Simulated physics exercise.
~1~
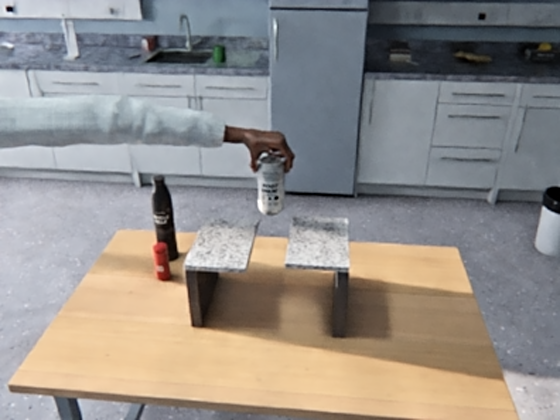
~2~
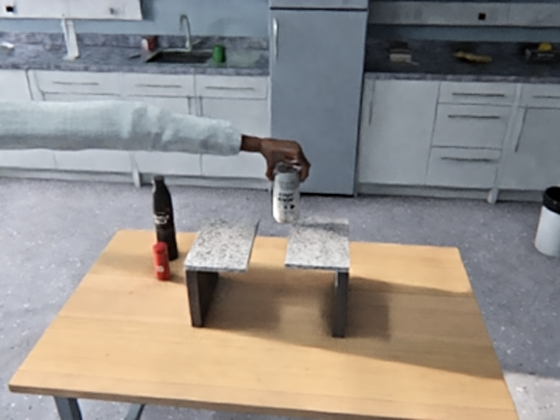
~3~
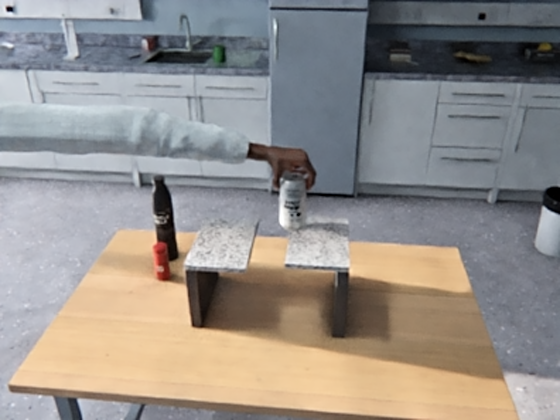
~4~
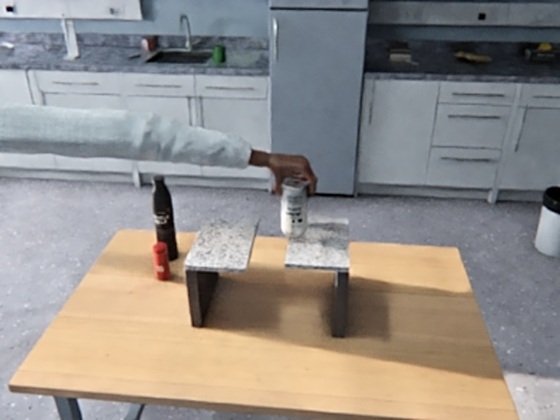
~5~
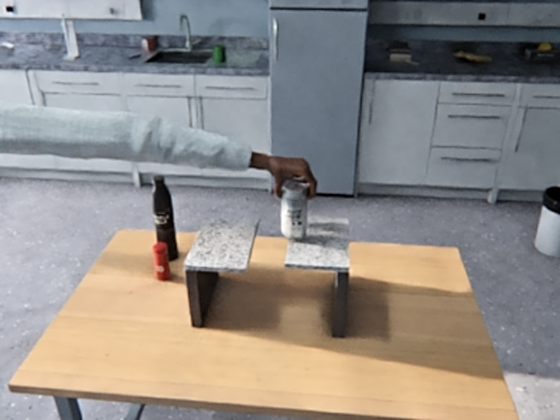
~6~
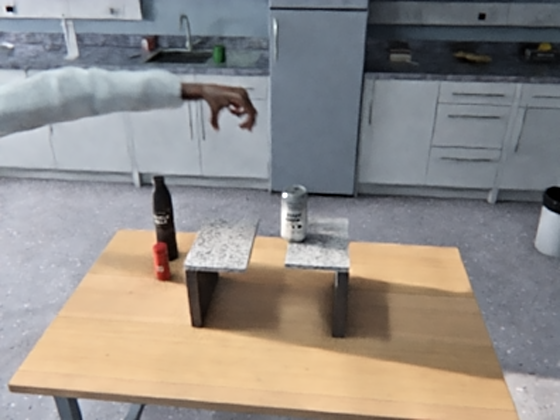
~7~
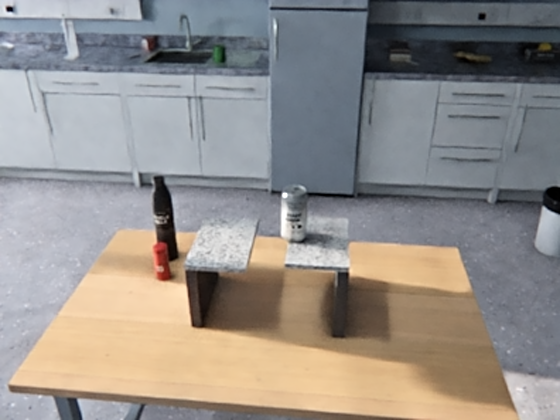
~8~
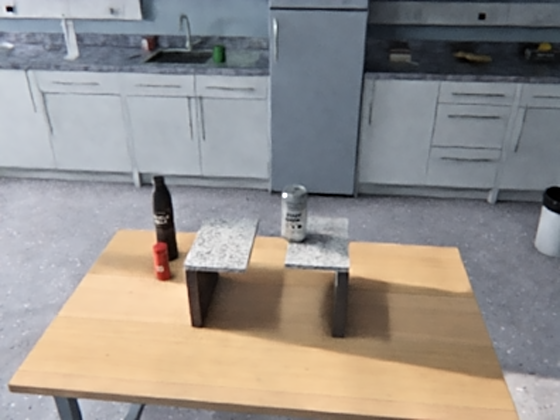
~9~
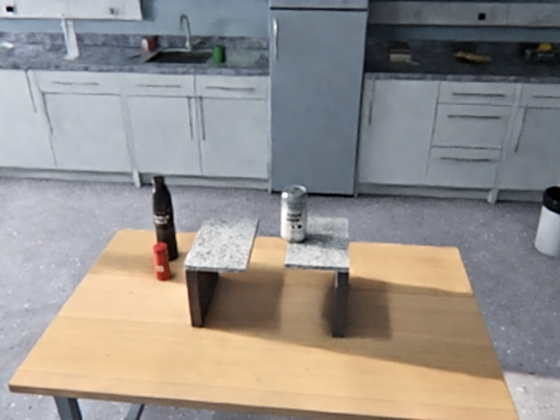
In a kitchen, a hand lowering a white can onto the right stone-topped stand, letting go and withdrawing, the can staying upright.
